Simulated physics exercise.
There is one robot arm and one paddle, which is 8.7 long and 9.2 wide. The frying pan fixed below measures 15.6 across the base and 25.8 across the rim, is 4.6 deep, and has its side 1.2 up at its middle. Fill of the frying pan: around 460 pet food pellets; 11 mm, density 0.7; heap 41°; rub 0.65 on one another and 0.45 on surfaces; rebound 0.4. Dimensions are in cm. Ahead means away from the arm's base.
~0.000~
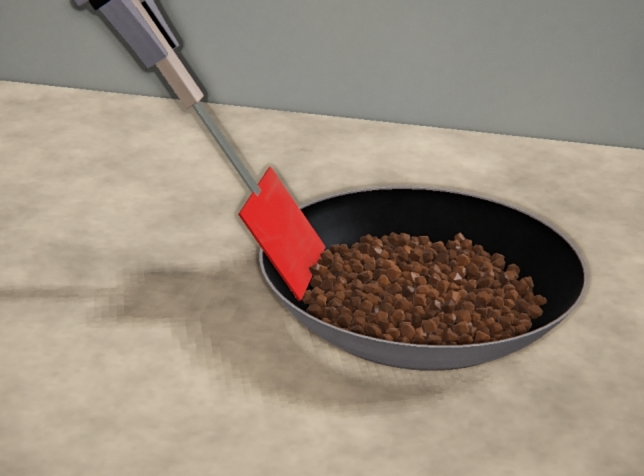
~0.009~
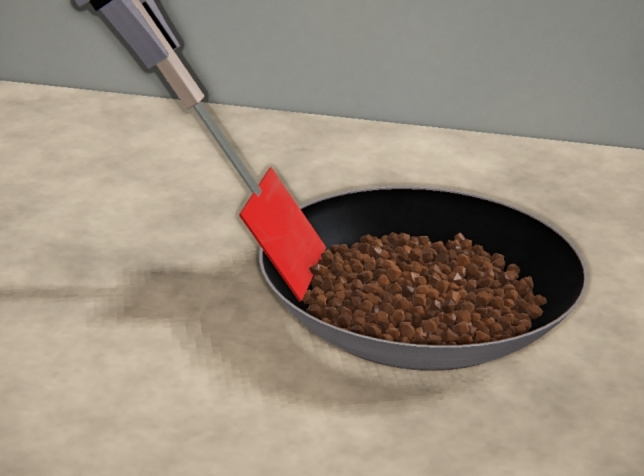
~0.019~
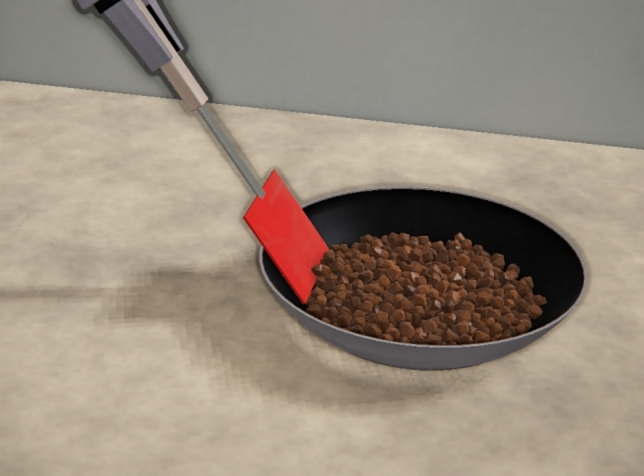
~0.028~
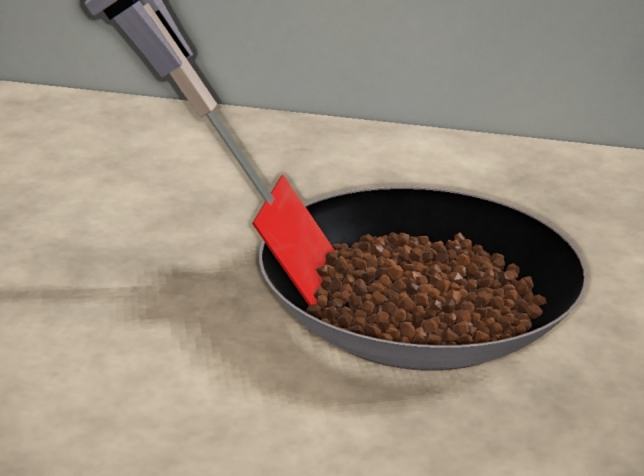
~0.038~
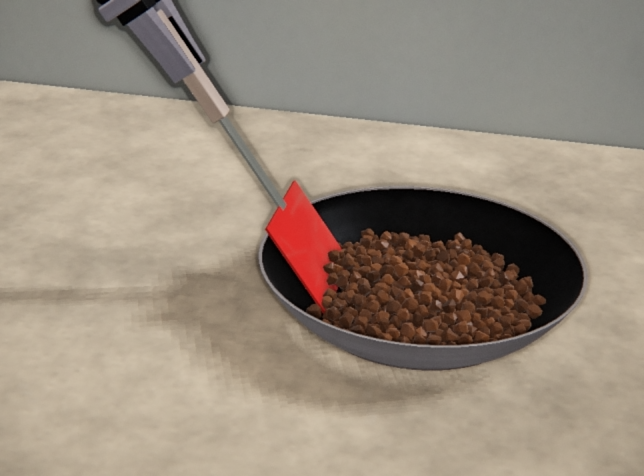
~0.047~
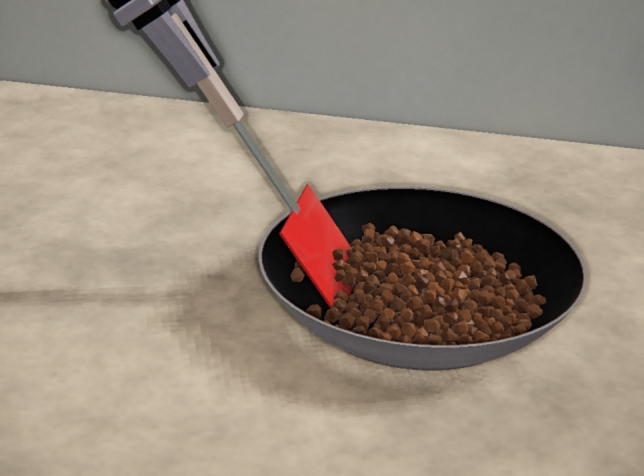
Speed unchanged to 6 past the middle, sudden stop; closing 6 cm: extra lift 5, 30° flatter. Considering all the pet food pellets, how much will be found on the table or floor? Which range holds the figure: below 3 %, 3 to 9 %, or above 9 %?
The figure lies above 9 %.
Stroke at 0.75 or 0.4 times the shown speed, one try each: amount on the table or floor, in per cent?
Estimates, in order: 15 % and 0 %.
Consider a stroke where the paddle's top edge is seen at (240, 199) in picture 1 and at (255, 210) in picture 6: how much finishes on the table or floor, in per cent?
Near 0 in a hundred.
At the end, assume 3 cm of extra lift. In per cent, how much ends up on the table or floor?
It comes to near 15 percent.
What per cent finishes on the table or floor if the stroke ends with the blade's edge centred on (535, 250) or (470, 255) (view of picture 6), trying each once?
Estimates, in order: 35 % and 15 %.
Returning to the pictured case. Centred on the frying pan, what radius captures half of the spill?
36 cm.
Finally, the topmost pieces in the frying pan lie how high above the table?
It reaches roughly 5.5 cm.
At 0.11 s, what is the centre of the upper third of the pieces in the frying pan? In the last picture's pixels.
Roughly pixel (458, 272).
By 0.08 s, sloping 55°, highest piece 9 above the table; 459 in the frying pan, 4 on the blade or in flight.
By 0.11 s, sloping 46°, highest piece 14 above the table; 458 in the frying pan, 5 on the blade or in flight.
By 0.32 s, sloping 25°, highest piece 27 above the table; 379 in the frying pan, 61 on the table or floor, 23 on the blade or in flight.
By 1.37 s, sloping 25°, highest piece 5 above the table; 379 in the frying pan, 84 on the table or floor.
Final count, 379 in the frying pan, 84 on the table or floor. That is 18 % on the table or floor.
